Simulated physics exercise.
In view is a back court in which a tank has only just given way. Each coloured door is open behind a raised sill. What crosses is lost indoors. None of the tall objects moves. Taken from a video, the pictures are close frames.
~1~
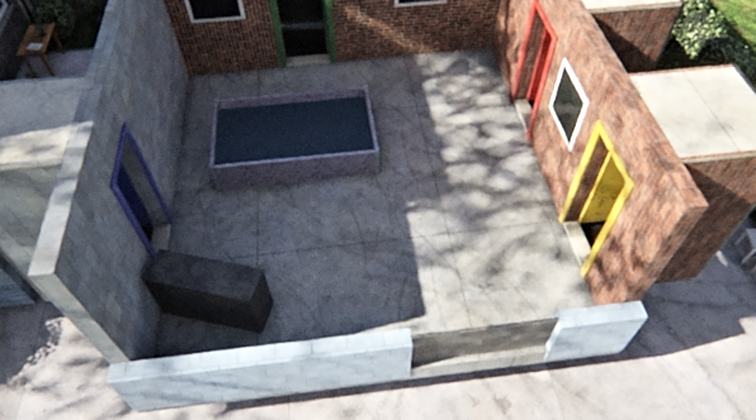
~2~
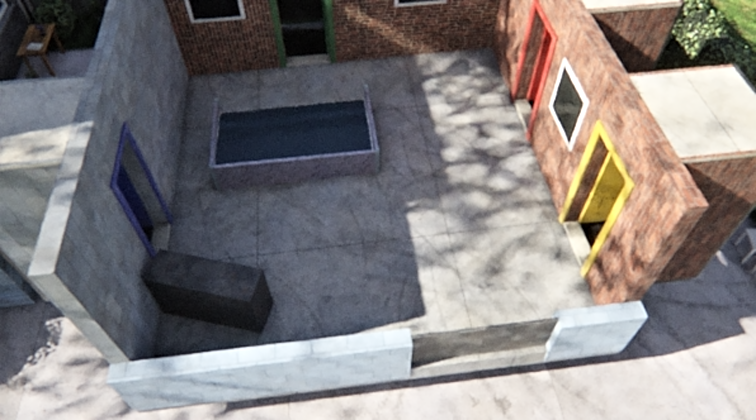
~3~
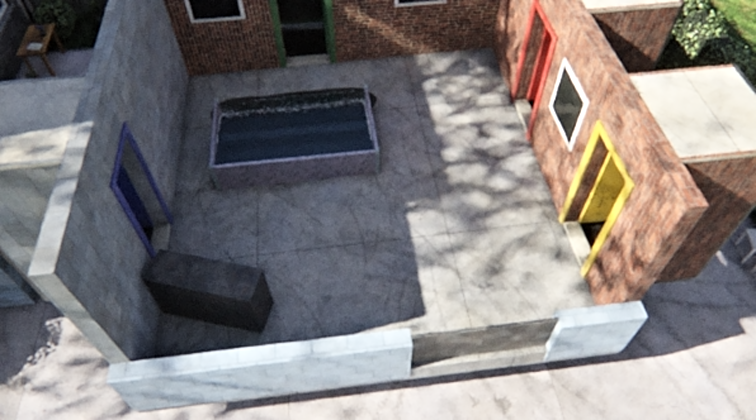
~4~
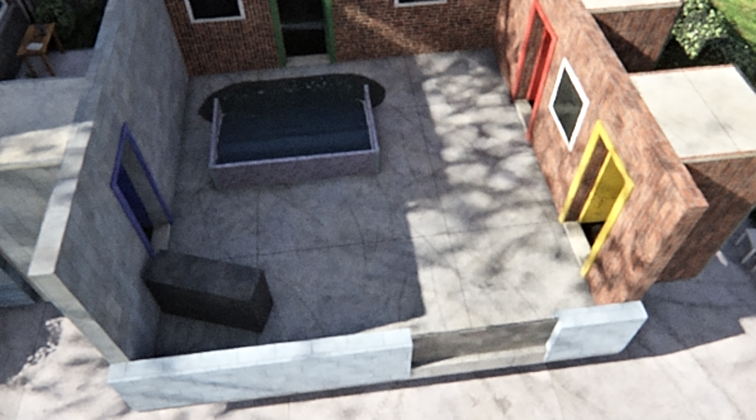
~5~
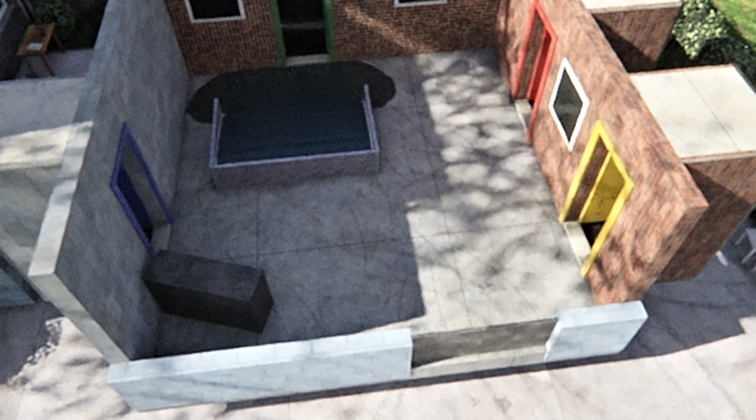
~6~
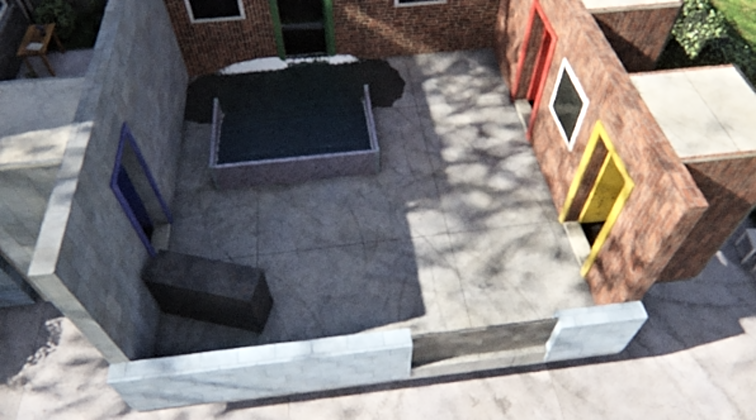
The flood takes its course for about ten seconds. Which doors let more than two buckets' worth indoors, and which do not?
In order: The red door holds up fine I think. The green door gets overrun I think. The blue door holds up fine I think. The yellow door holds up fine I think.
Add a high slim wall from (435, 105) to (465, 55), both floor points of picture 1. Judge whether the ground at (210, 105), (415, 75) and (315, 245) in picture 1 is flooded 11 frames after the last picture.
Taking the points in order, they are inundated, inundated and high and dry.
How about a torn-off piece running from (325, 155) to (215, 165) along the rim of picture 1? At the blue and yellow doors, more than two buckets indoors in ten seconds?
Looks like the blue door tops the limit but the yellow door tops the limit.
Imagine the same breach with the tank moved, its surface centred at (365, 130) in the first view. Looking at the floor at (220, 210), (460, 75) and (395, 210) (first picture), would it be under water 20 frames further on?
Check in sequence: Still parched, soaked through, still parched.
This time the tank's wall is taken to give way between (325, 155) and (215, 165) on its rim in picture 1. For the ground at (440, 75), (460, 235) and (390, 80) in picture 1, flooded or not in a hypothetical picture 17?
Result, in sequence: Spared by the spill, spared by the spill, spared by the spill.
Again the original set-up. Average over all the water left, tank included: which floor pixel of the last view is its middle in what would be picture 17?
Near pixel (288, 106).
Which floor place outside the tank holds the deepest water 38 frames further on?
Somewhere around (165, 280).
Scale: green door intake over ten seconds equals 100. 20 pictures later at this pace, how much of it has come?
Result: 90 % of the ten-second total.
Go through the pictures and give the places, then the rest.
Still water in the tank at (294, 128), in the first picture.
The front is at a hidden place, out from the gap on the tank's far side, in the second picture.
Water pours out on the tank's far side and has run to a hidden place, in the third picture.
Water pours out on the tank's far side and has run to (212, 100), in the fourth picture.
The front is at (213, 84), out from the gap on the tank's far side, in the fifth picture.
The front is at (205, 75), out from the gap on the tank's far side, in the sixth picture.
A moment on, water covers 15 % of the floor; the red door not reached, the green door far over two buckets in, the blue door not reached, the yellow door not reached.
Next, water covers 25 % of the floor; the red door not reached, the green door far over two buckets in, the blue door not reached, the yellow door not reached.
Then, water covers 40 % of the floor; the red door wet at the sill, nothing in, the green door far over two buckets in, the blue door wet at the sill, nothing in, the yellow door not reached.
Later, water covers 65 % of the floor; the red door wet at the sill, nothing in, the green door far over two buckets in, the blue door under two buckets in, the yellow door wet at the sill, nothing in.
In the end, water covers 95 % of the floor; the red door wet at the sill, nothing in, the green door far over two buckets in, the blue door under two buckets in, the yellow door wet at the sill, nothing in.
